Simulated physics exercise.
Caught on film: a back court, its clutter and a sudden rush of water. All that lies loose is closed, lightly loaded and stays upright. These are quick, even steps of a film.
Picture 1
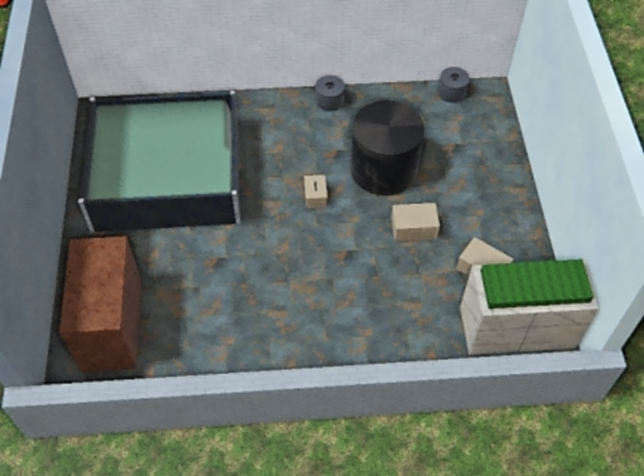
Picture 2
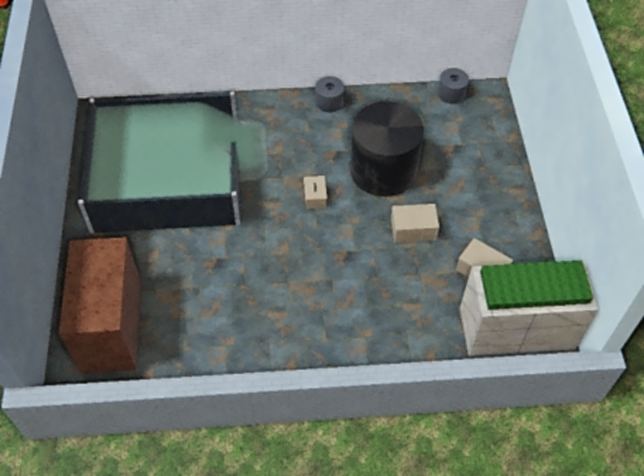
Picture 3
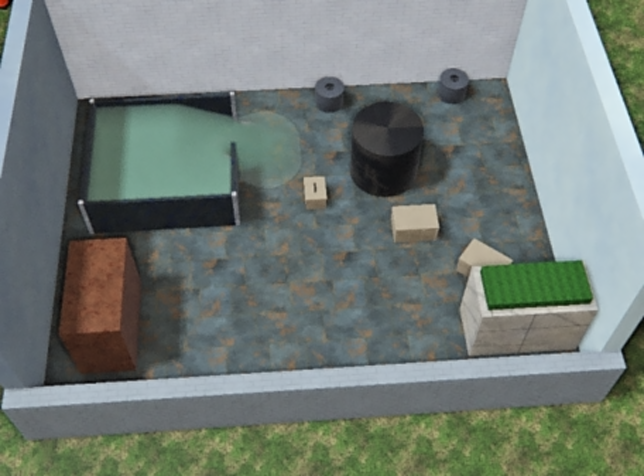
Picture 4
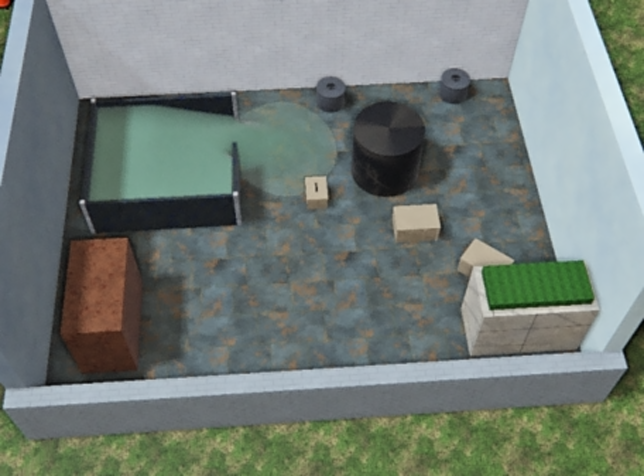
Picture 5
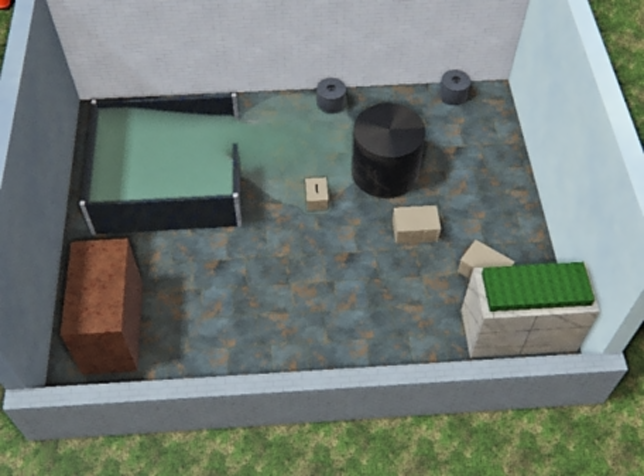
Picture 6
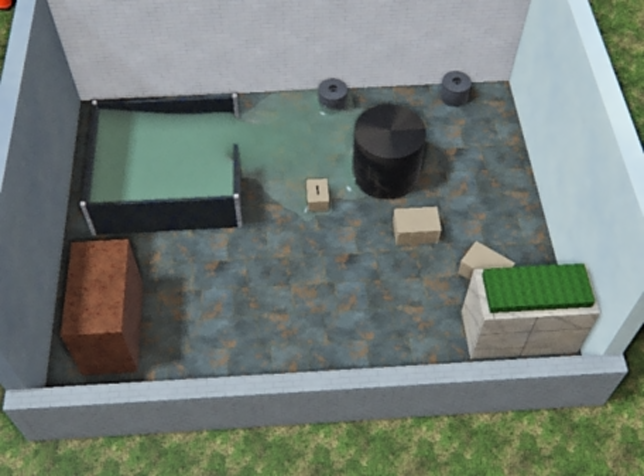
Greenish water poured through a gap in the right side of a dark-walled tank and spread across the courtyard floor, reaching a small box and a black drum, while the scattered objects barely moved.
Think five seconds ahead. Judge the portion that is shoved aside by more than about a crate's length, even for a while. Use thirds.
It is two thirds or above.
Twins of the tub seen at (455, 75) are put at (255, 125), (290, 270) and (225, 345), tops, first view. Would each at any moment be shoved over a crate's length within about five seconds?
In that order: That far or more, never so far, less than that.
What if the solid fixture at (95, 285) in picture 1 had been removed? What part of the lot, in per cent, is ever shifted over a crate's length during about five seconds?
About 100 per cent.
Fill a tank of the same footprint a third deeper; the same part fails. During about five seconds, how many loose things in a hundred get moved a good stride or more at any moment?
Close to 100 %.
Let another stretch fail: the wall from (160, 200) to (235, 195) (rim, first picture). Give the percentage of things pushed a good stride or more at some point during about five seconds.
Close to 20 %.
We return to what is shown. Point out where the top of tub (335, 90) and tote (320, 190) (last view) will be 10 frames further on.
Around (480, 85) and (366, 268).
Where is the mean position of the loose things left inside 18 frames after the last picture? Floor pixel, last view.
Roughly at (452, 248).
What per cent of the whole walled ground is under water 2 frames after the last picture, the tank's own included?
Roughly 25 per cent.
A moment on, 0 of 5 are well off their spots; 0 afloat.
Next, 3 of 5 are well off their spots; 2 afloat.
Later, 3 of 5 are well off their spots; 3 afloat.
In the end, 5 of 5 are well off their spots, and 5 have been at some point; 5 afloat.
